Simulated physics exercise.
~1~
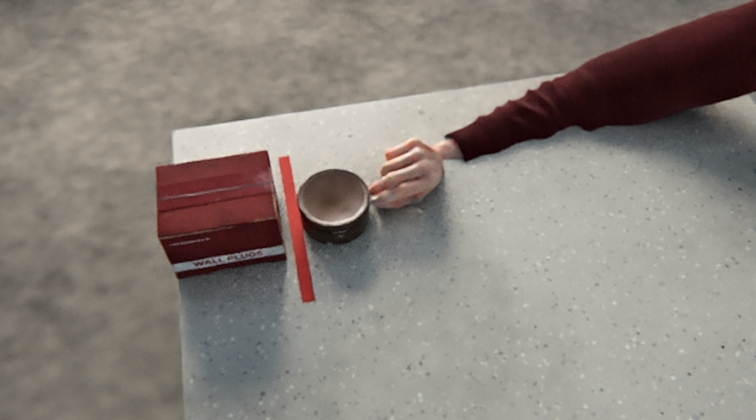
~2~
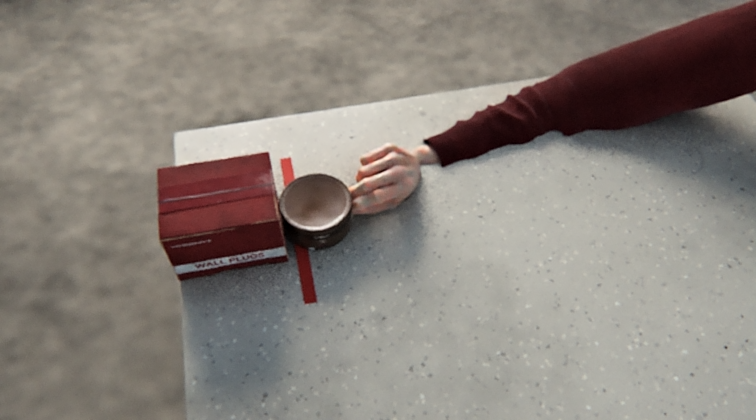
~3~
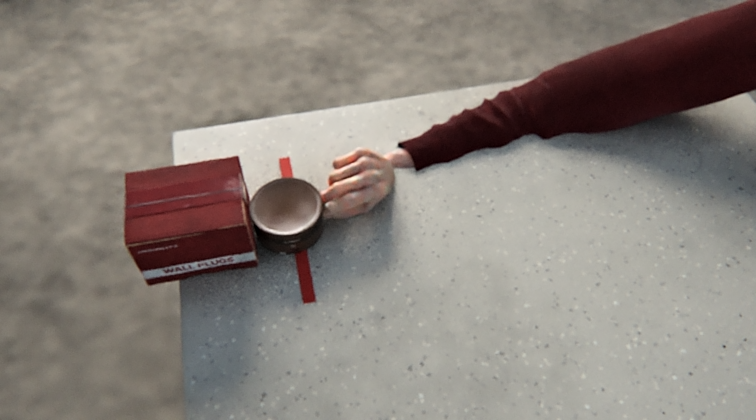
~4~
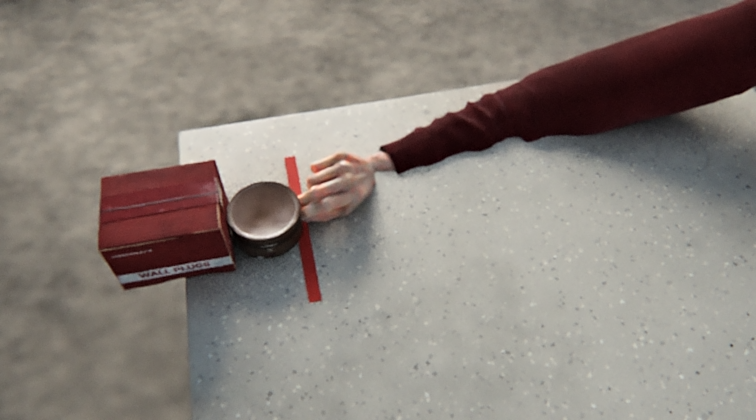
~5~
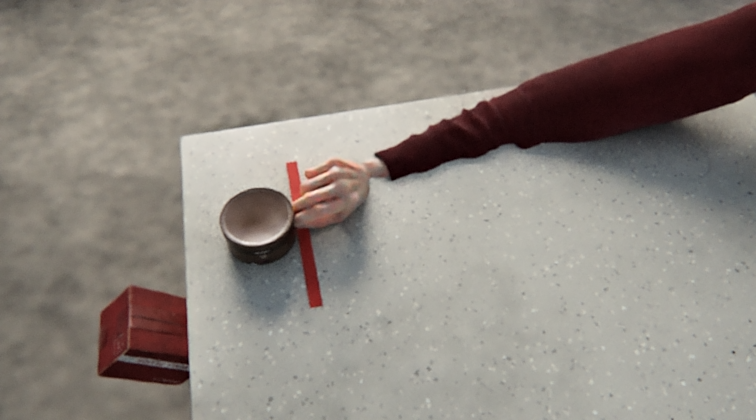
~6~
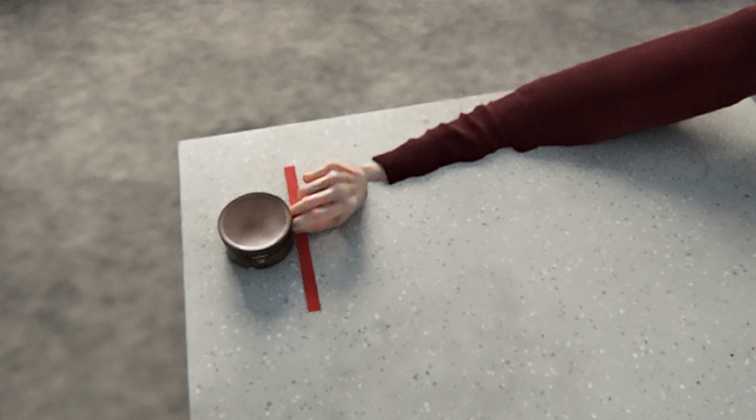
A hand in a dark red sleeve reaches in from the right and rests its fingers against a round brown tub on a speckled grey table. Just beyond a strip of red tape, a red box sits near the left edge. The hand slowly pushes the tub left across the tape until it meets the box, and then both slide on together. The box juts farther over the edge, then tips off and drops beside the table. It passes out of sight, while the tub stays on the tabletop, with the hand stopped at the tape.
